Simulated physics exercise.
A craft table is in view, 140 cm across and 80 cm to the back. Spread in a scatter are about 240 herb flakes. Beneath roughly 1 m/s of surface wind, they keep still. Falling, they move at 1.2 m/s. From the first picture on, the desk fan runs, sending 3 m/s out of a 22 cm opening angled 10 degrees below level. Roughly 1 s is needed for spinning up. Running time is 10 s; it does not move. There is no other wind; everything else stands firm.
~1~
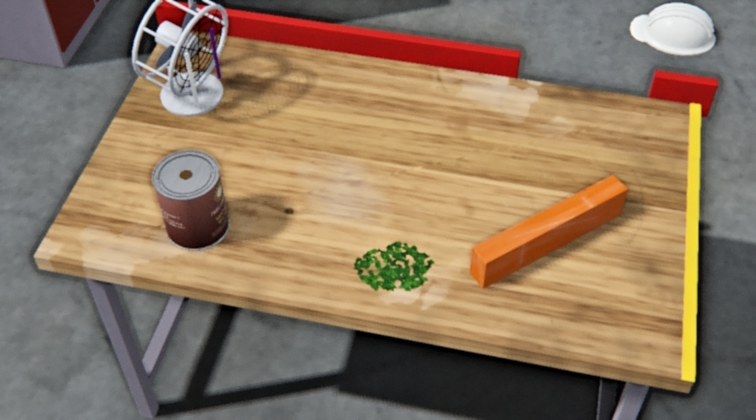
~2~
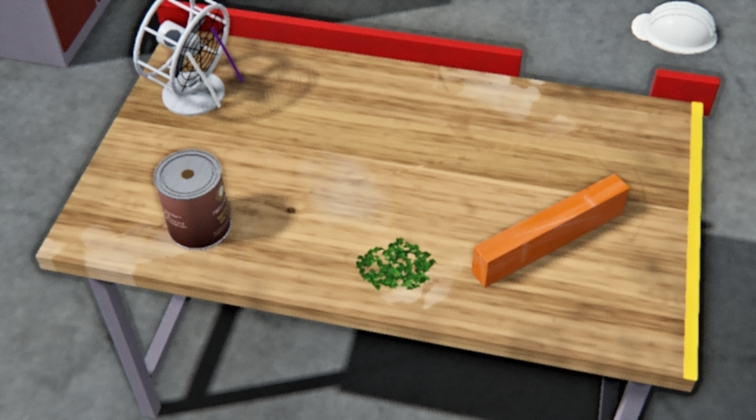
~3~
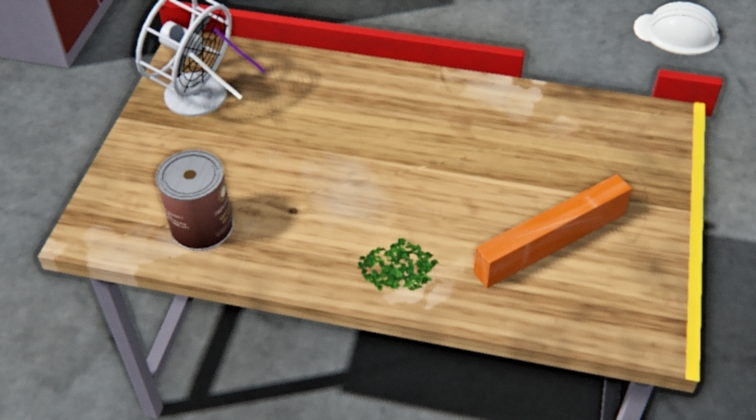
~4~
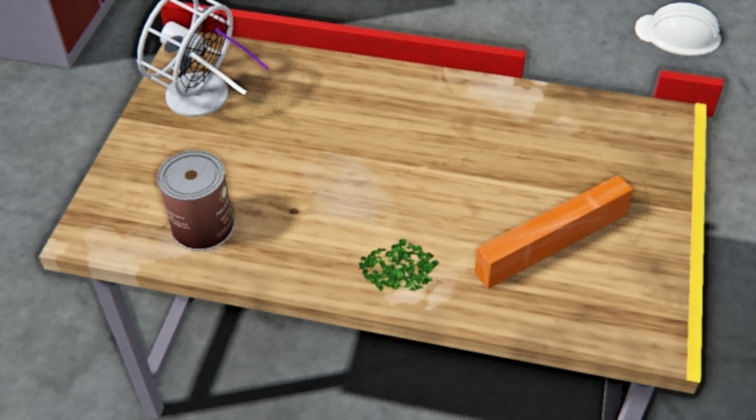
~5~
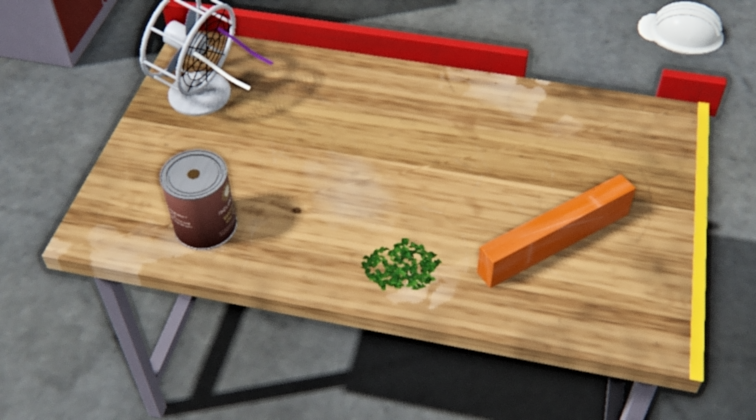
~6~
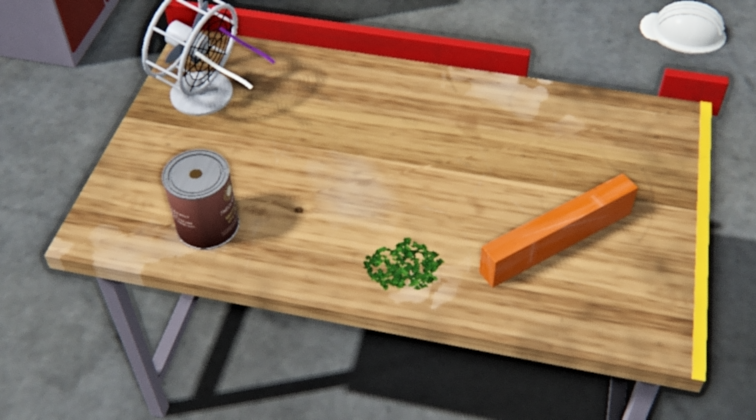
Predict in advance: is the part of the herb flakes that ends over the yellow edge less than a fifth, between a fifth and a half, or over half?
I would say under a fifth.
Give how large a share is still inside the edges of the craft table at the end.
Roughly 0 per cent.
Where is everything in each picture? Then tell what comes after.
In the first frame, the middle of the herb flakes is near (392, 270), none has stirred yet and the mouth of the desk fan is at (181, 42).
In the second frame, the middle of the herb flakes is near (394, 270), none has stirred yet and the yellow edge is centred on (700, 226).
In the third frame, the middle of the herb flakes is near (396, 270), none has stirred yet, the top of a plank is at (556, 217) and the top of a tin is at (190, 174).
In the fourth frame, the middle of the herb flakes is near (397, 271) and none has stirred yet.
In the fifth frame, the middle of the herb flakes is near (399, 270) and none has stirred yet.
In the sixth frame, the middle of the herb flakes is near (401, 269) and none has stirred yet.
Then, 1.0 s after the last picture the count stands so, 0 % are over the yellow edge.
Then, 2.2 s after the last picture the count stands so, 0 % are over the yellow edge.
Then, 4.6 s after the last picture the count stands so, 0 % are over the yellow edge.
Then, 9.1 s after the last picture, at the end, 0 % are over the yellow edge.
